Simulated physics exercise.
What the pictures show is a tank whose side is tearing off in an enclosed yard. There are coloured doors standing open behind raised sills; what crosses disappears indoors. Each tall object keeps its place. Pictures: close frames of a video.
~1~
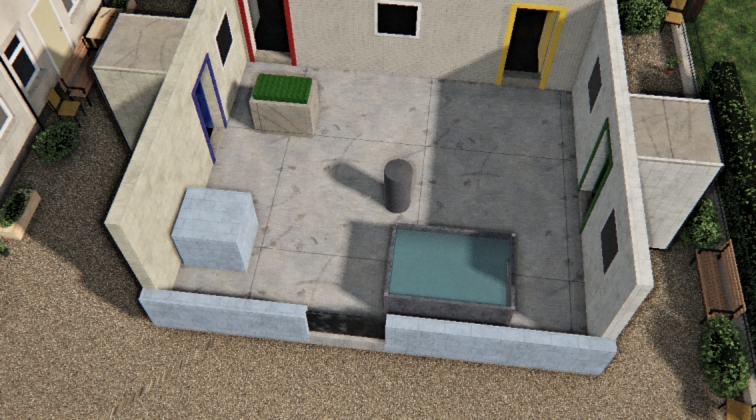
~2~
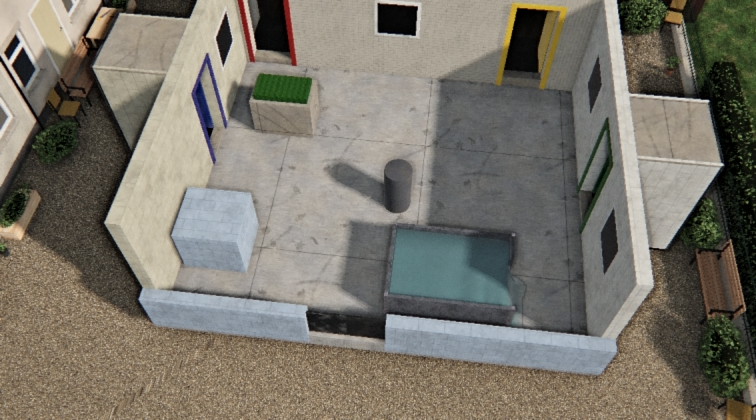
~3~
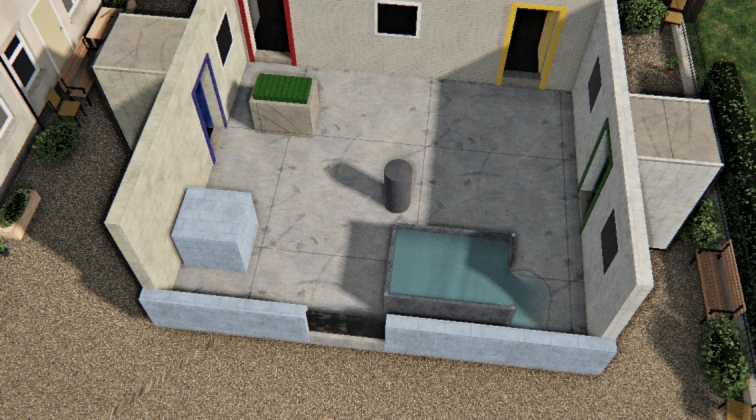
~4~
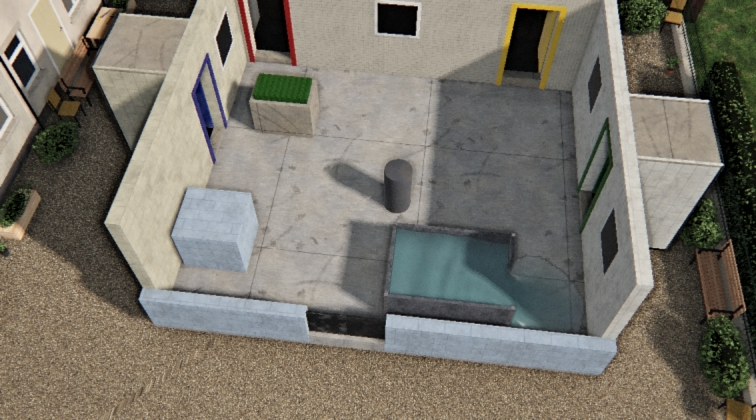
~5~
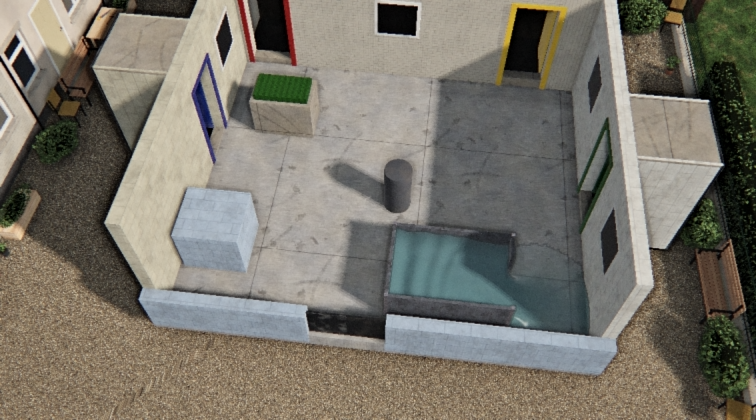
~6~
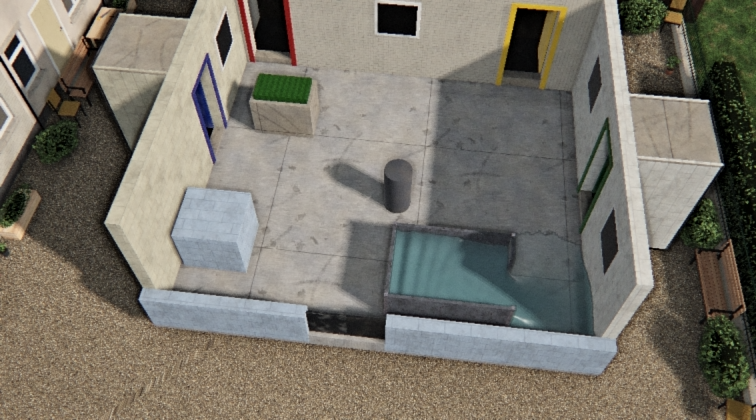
To begin with, a rectangular tank of blue-green water sits whole and still in a walled yard with coloured doorways. Its right side opens and water pours out across the floor toward the right wall, then spreads along that wall, creeping a little further up beside it.
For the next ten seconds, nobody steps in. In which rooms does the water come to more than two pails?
Behind the green door, two pails or fewer; behind the yellow door, two pails or fewer; behind the red door, two pails or fewer; behind the blue door, two pails or fewer.
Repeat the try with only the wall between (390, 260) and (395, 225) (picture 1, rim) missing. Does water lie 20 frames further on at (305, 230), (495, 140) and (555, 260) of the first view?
The first spot is soaked, the second spared and the third spared.
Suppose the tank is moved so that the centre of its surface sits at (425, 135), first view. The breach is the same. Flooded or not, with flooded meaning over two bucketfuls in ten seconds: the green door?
Reading for the green door: It admits more.
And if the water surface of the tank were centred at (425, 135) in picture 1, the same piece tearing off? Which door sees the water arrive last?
It would be the blue door.
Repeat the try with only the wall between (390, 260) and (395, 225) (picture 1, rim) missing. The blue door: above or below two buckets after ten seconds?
With the breach moved, the blue one crosses the threshold.
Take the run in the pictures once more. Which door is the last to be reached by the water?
Answer - the door marked blue.
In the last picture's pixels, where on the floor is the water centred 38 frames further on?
Centre: Close to (459, 198).
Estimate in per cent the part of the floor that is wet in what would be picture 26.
That comes to about 45 per cent.
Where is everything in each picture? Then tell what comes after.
The tank at (451, 267) is whole and still, in the first picture.
The front is at a hidden place, out from the gap at (507, 295), in the second picture.
Water pours out at (506, 296) and has run to (542, 331), in the third picture.
Water pours out at (506, 296) and has run to (580, 303), in the fourth picture.
Water pours out at (506, 297) and has run to (581, 270), in the fifth picture.
The front is at (580, 249), out from the gap at (506, 297), in the sixth picture.
A moment on, water covers 10 % of the floor; the green door wet at the sill, nothing in, the yellow door not reached, the red door not reached, the blue door not reached.
Next, water covers 20 % of the floor; the green door wet at the sill, nothing in, the yellow door not reached, the red door not reached, the blue door not reached.
Then, water covers 45 % of the floor; the green door wet at the sill, nothing in, the yellow door wet at the sill, nothing in, the red door not reached, the blue door not reached.
Later, water covers 65 % of the floor; the green door wet at the sill, nothing in, the yellow door wet at the sill, nothing in, the red door wet at the sill, nothing in, the blue door not reached.
In the end, water covers 90 % of the floor; the green door wet at the sill, nothing in, the yellow door wet at the sill, nothing in, the red door wet at the sill, nothing in, the blue door wet at the sill, nothing in.
